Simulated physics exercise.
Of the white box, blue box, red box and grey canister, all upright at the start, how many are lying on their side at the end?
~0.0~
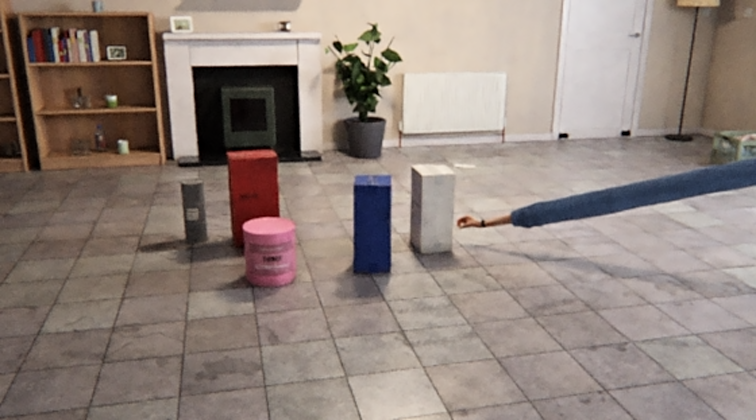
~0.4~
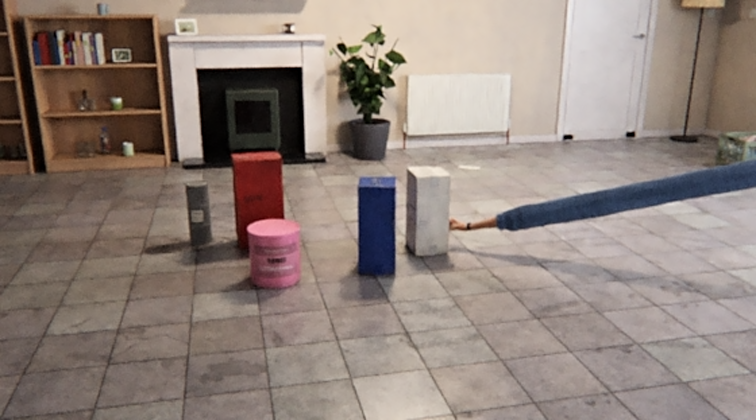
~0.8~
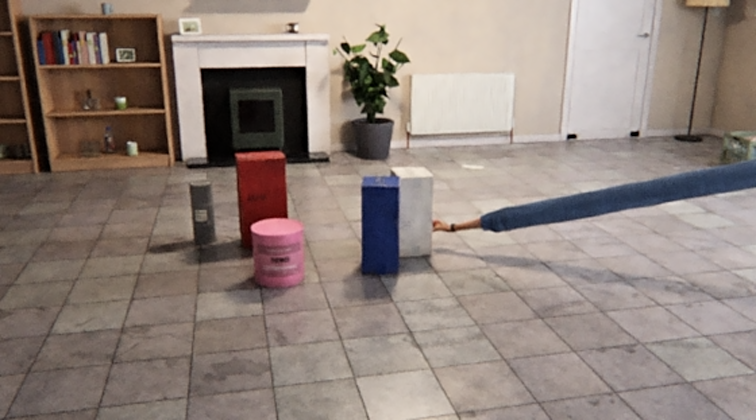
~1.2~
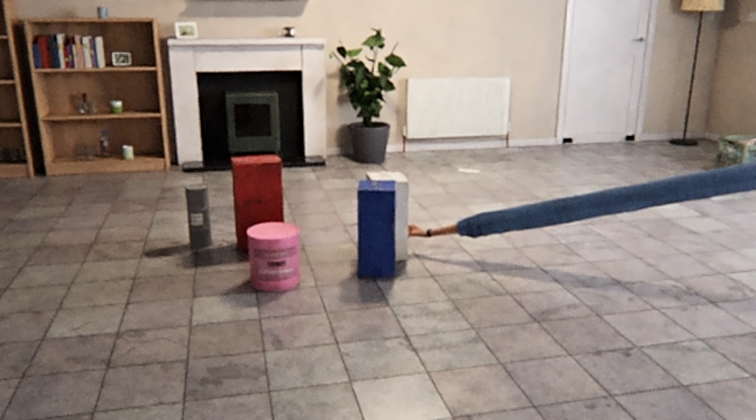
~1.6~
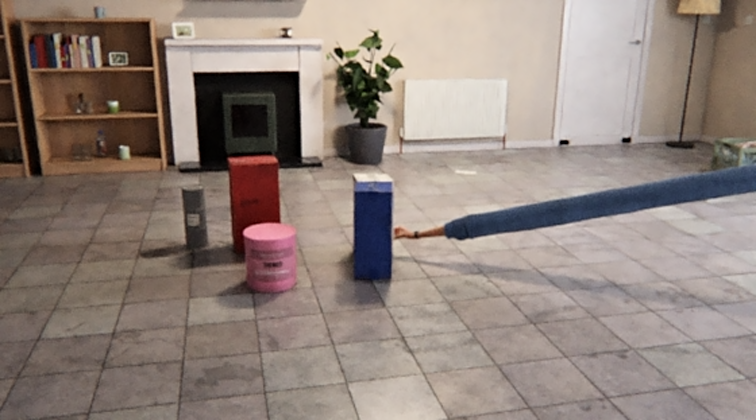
None of them are lying on their side at the end. The white box slides left behind the blue box without tipping, and the other three stay standing in place.
